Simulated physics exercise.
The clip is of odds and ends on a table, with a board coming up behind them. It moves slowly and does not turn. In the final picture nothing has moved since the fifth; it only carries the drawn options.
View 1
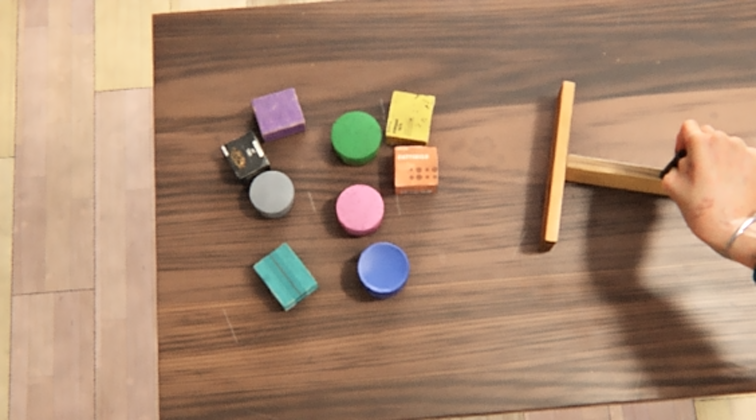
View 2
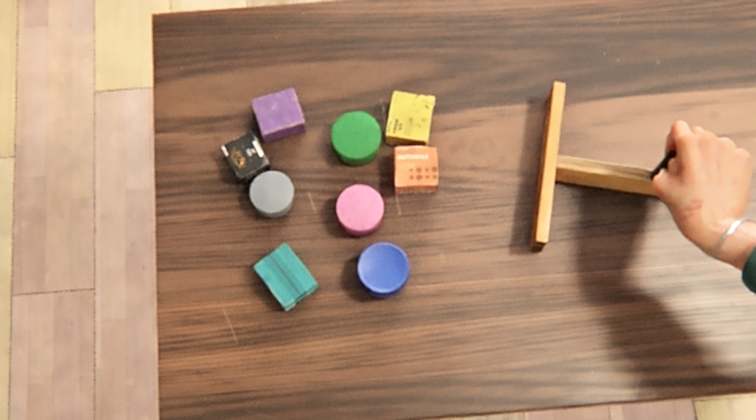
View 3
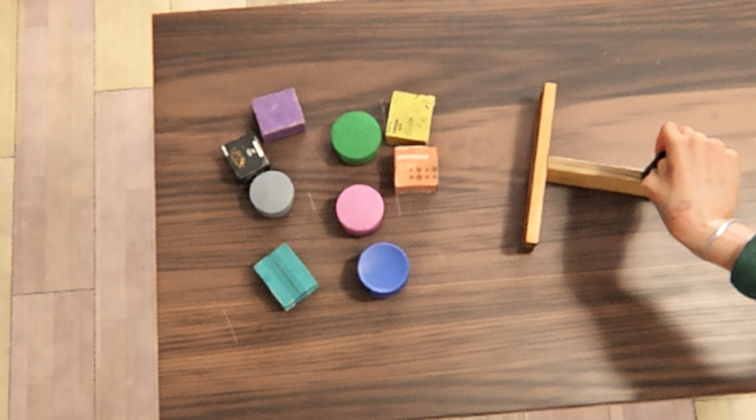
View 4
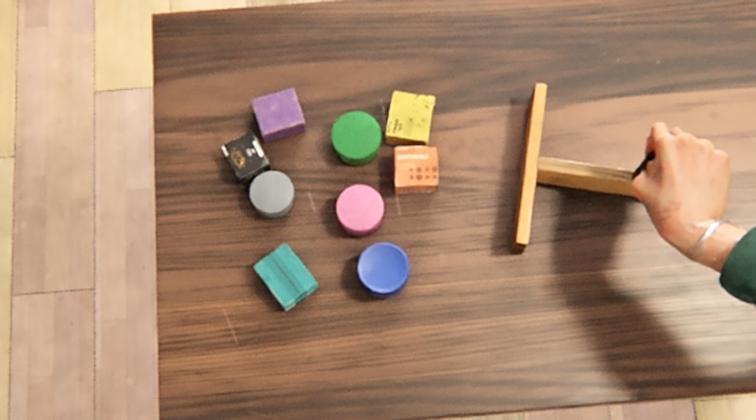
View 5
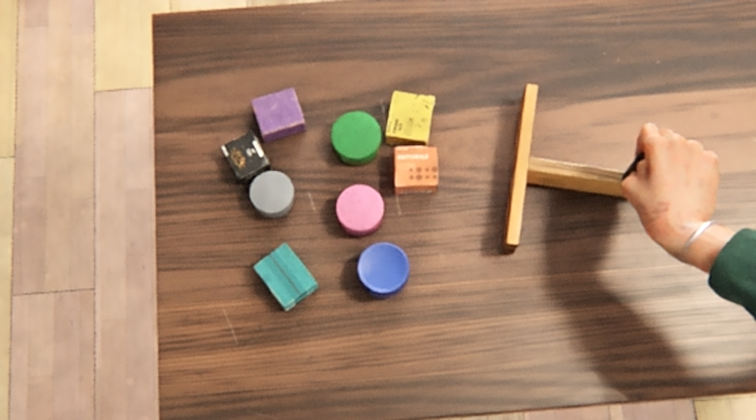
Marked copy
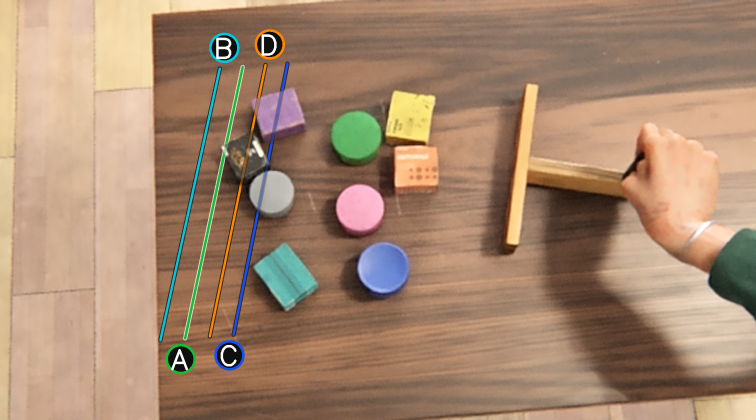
A hand holding a T-shaped wooden tool moves it slowly leftward across a dark wood-grain table, seen from directly above beside a pale plank floor. To its left sit purple, black, yellow, orange and teal blocks among round green, grey, pink and blue pieces, all motionless. The board slides a short way toward them without turning, touching none, while the camera stays still.
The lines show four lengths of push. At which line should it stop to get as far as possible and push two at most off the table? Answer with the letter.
A.
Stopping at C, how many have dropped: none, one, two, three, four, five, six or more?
In all, none.
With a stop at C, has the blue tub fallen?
No.
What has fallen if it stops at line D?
The black box goes over.
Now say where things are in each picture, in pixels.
Board (561, 160); purple block (279, 116); blue tub (384, 271), in the first picture.
Board (551, 160); pink pot (360, 211), in the second picture.
Board (541, 161); grey pot (273, 195), in the third picture.
Board (532, 162); green pot (357, 139), in the fourth picture.
Board (523, 162); black box (246, 159); purple block (279, 116); blue tub (384, 271), in the fifth picture.
On the marked copy, A at (215, 197); B at (191, 199); C at (261, 194); D at (239, 195).
With A. Early on, board (412, 171); blue tub (374, 275); yellow box (394, 122).
Further on, board (302, 179); black box (200, 167); grey pot (232, 193).
At the end, board (214, 186); black box over the edge; grey pot over the edge; two fallen.
As for the rest, B drops three; C is within the limit but short; D is within the limit but short.
